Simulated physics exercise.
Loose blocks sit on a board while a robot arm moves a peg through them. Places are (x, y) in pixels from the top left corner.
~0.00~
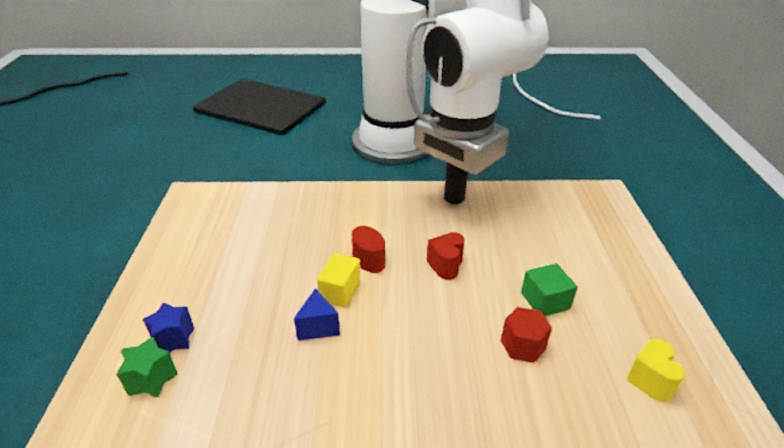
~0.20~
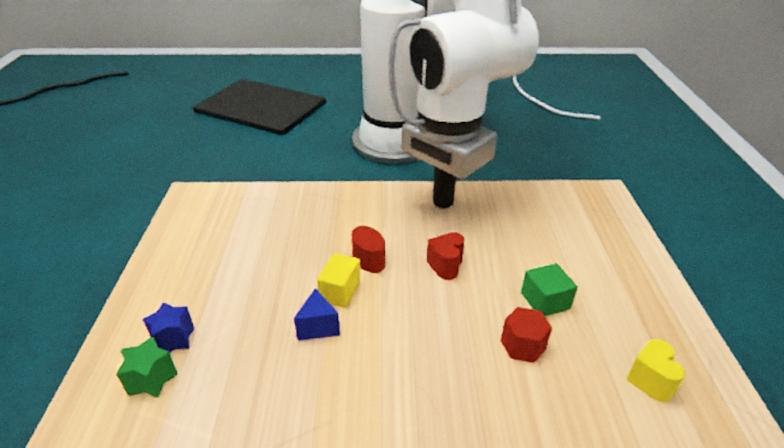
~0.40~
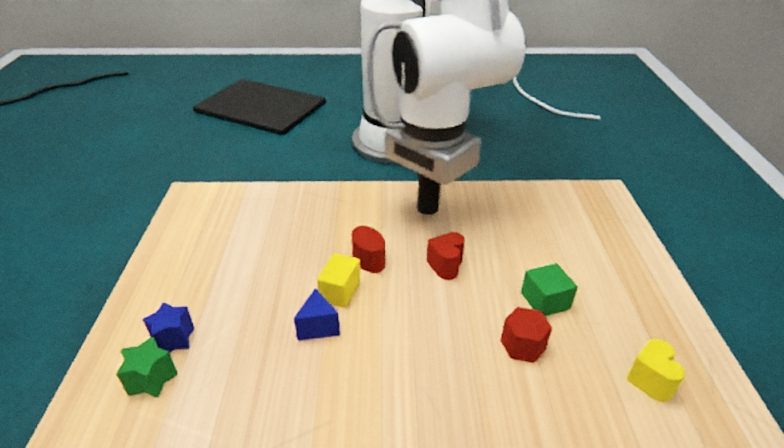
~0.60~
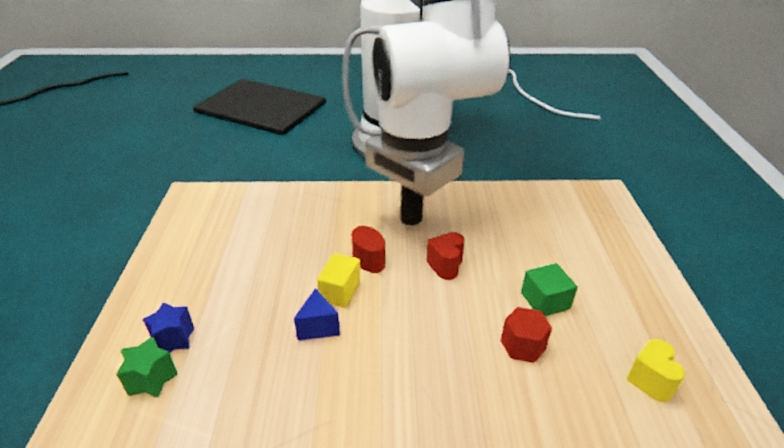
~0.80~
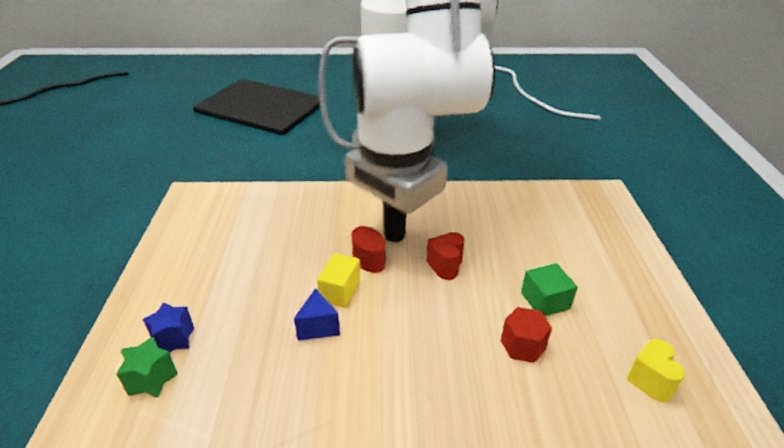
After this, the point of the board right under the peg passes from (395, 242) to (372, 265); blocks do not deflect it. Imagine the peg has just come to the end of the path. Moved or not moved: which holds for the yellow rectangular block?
By the last moment of the path, the yellow rectangular block has shifted.
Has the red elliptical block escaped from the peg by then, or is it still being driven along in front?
The block sits ahead of the peg.
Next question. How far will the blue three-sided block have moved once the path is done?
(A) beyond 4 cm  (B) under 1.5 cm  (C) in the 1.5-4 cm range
Correct choice: B.
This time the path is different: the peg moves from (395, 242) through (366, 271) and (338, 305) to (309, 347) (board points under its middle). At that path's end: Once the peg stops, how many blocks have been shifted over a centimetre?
This push will displace three or more blocks.
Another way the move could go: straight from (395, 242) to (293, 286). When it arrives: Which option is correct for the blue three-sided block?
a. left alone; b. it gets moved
The correct letter is b.
What follows on the original path. Halfway along, peg at (383, 246); red elliptical block at (361, 242).
At the end, peg at (372, 258); blue three-sided block still; yellow rectangular block at (328, 278), turned 20° clockwise; red elliptical block at (349, 255); red heart-shaped block still.
